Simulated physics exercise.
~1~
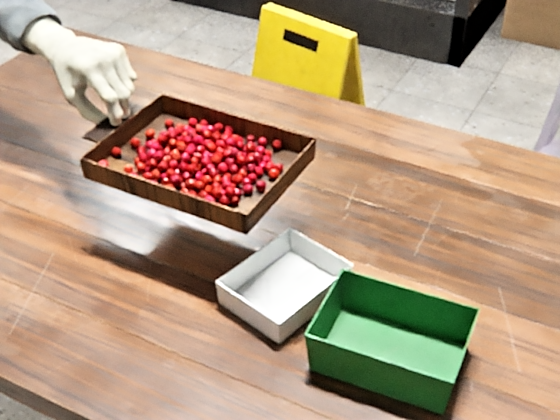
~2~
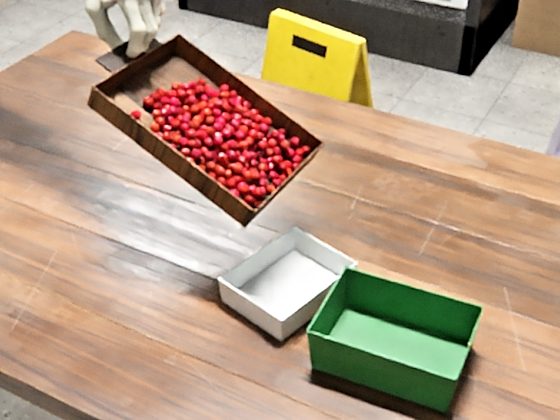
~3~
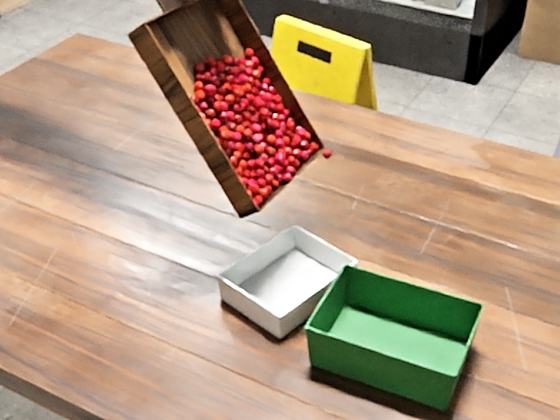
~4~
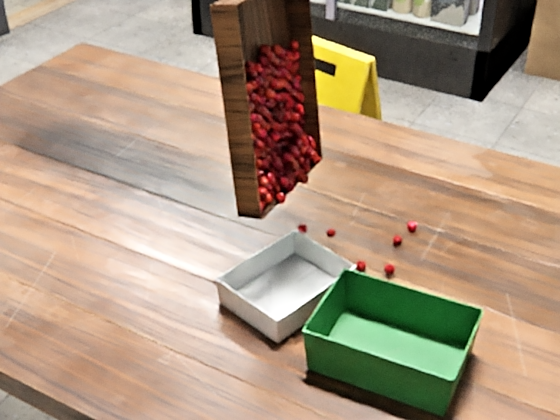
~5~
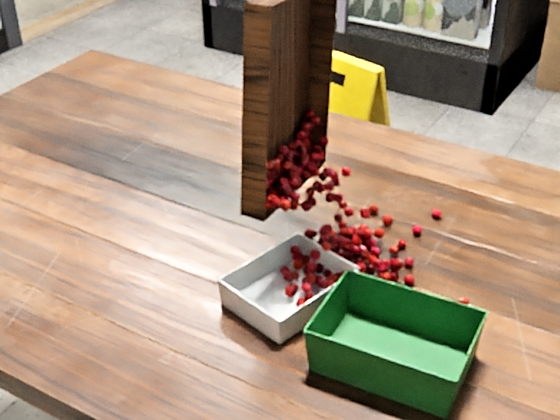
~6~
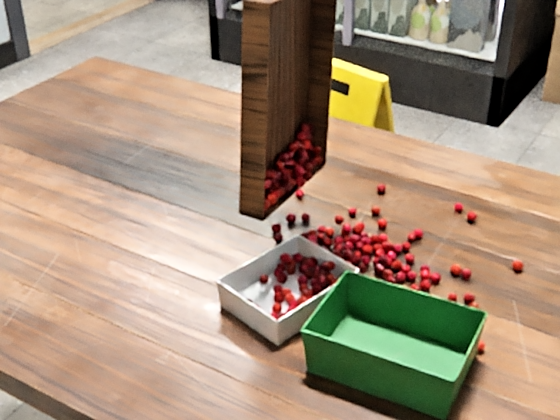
A wooden tray tips upright, spilling red cranberries into a white tin and across the table.
